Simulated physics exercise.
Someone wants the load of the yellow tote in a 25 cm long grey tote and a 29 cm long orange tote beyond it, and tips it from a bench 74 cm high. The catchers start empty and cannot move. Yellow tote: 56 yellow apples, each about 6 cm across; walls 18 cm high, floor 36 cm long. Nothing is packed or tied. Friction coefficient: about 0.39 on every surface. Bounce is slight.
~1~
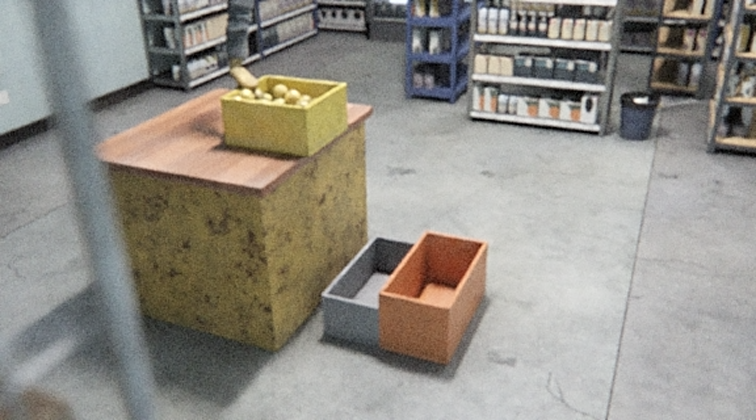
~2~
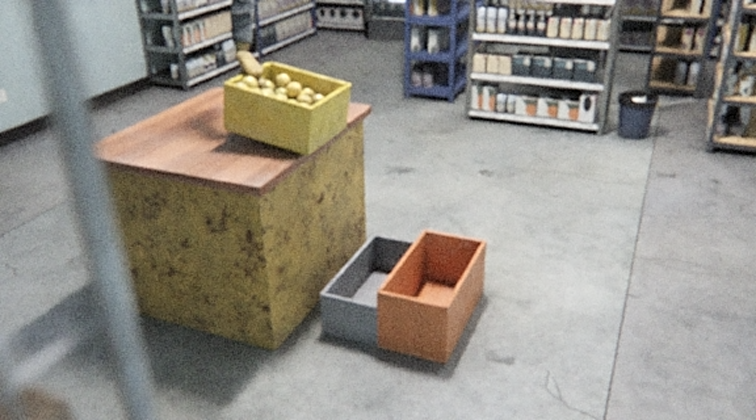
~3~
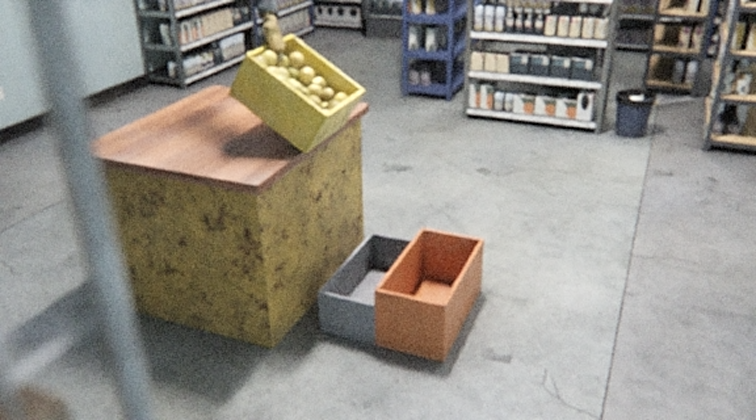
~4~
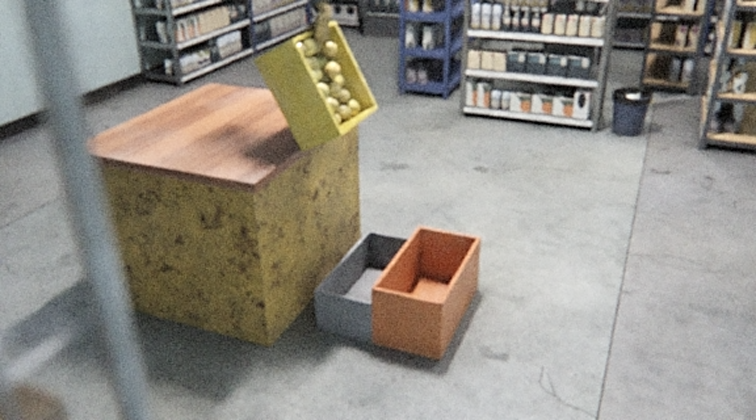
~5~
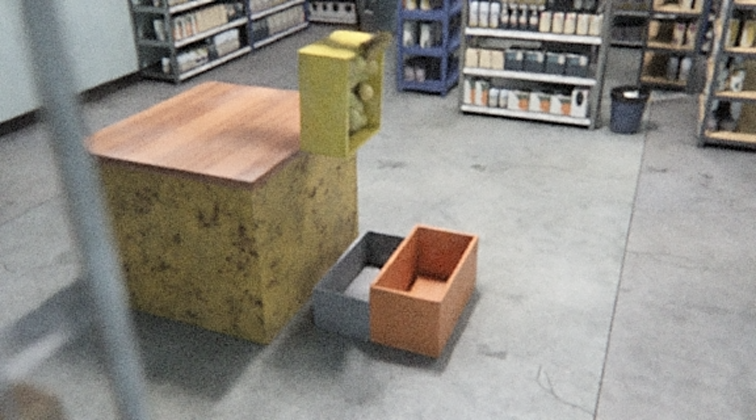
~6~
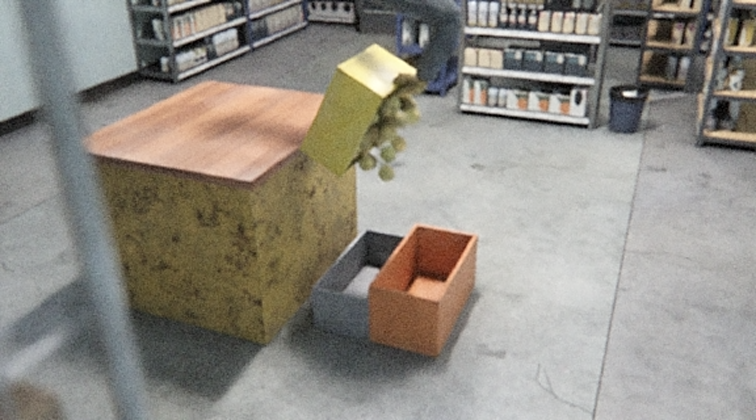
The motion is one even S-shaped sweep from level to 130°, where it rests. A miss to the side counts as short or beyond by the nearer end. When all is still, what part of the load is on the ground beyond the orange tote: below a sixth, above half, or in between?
In the end from a sixth to a half of them are on the ground beyond the orange tote.
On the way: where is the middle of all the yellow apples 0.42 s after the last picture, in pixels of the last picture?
Near (430, 298).
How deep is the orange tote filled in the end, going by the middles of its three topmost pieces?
Roughly 9 cm.
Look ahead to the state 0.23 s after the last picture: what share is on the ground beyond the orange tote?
About 0 per cent.
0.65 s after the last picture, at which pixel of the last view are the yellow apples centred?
Near (436, 308).
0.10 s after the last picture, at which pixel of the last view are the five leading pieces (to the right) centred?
Near (451, 180).
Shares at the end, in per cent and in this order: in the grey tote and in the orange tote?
Roughly 10 and 60 per cent.
Then, 0.10 s after the last picture, tilt 129°; 13 still in the yellow tote and 43 in the air.
Then, 0.23 s after the last picture, tilt 130°; 18 in the orange tote, 1 on the ground beyond the orange tote and 37 in the air.
Then, 0.42 s after the last picture, tilt 130°; 1 in the grey tote, 33 in the orange tote, 11 on the ground beyond the orange tote and 11 in the air.
When it is over (0.65 s after the last picture), 5 in the grey tote, 35 in the orange tote and 16 on the ground beyond the orange tote. Asked share, 16 of 56, 29 per cent.
